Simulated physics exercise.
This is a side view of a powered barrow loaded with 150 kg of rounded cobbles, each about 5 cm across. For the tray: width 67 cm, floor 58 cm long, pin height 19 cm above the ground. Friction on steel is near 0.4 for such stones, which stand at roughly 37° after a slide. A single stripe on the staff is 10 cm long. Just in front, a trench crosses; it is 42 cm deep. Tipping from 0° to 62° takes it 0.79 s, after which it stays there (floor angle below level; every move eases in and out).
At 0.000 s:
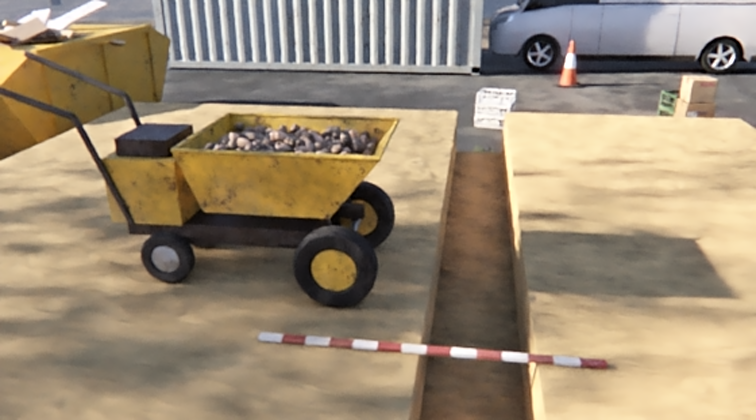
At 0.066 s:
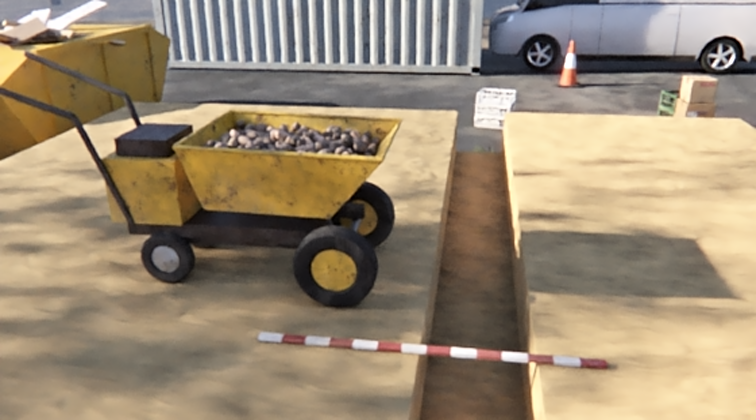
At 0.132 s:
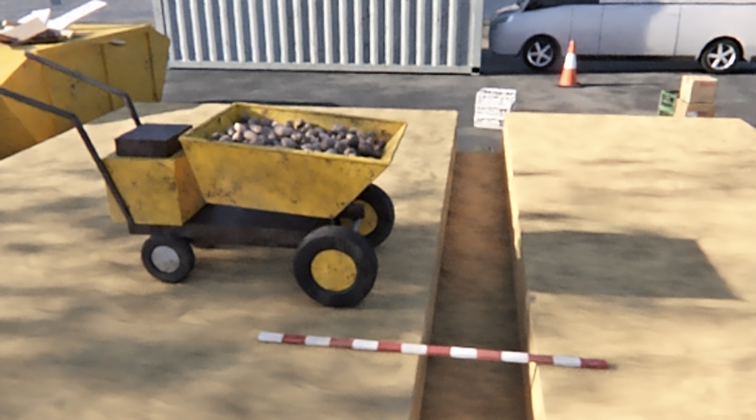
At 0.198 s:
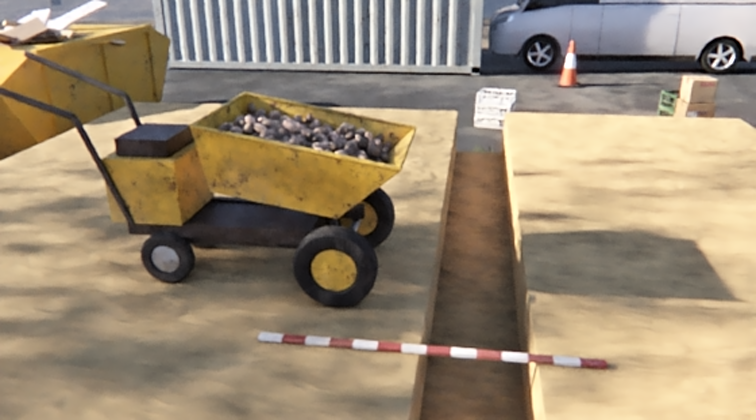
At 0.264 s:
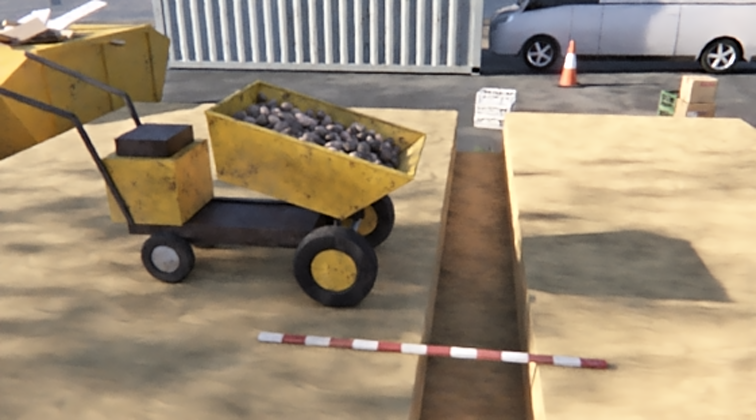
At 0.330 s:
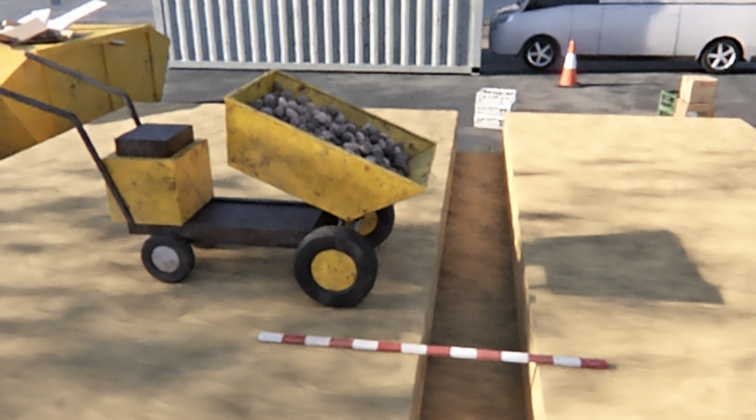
A yellow powered barrow heaped with rounded, grey-brown cobbles stands on sandy ground at left, seen from the side and slightly above in sunlight. A narrow trench crosses just right of it, with a red-and-white striped staff lying across the near end and a pale container, silver van and orange cone behind. The tray tilts steadily up at its left end, its lip lowering rightward, while the wheels and camera stay still.
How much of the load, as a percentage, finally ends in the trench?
I would put it at about 68 per cent.
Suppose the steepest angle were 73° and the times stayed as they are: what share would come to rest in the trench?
It would come to about 80 percent.
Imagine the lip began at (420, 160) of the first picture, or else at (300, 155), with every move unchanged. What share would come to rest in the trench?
Some 40 and some 70 per cent, in that order.
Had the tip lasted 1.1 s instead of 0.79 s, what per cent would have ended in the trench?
I'd put it at roughly 75 per cent.
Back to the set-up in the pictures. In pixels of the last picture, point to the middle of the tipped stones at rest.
The middle should be near (496, 341).
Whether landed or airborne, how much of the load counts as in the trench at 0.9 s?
Close to 15 per cent has got there by then.
After 0.6 s the floor is at 52°; 100 % in the tray; the foremost stones are at (444, 212).
After 0.9 s the floor is at 62°; 83 % in the tray, 16 % in the trench; the foremost stones are at (530, 267).
After 1.2 s the floor is at 62°; 45 % in the tray, 35 % in the trench, 20 % past the trench; the foremost stones are at (645, 291).
After 3.2 s the floor is at 62°; 11 % in the tray, 68 % in the trench, 21 % past the trench; the foremost stones are past the picture's edge.
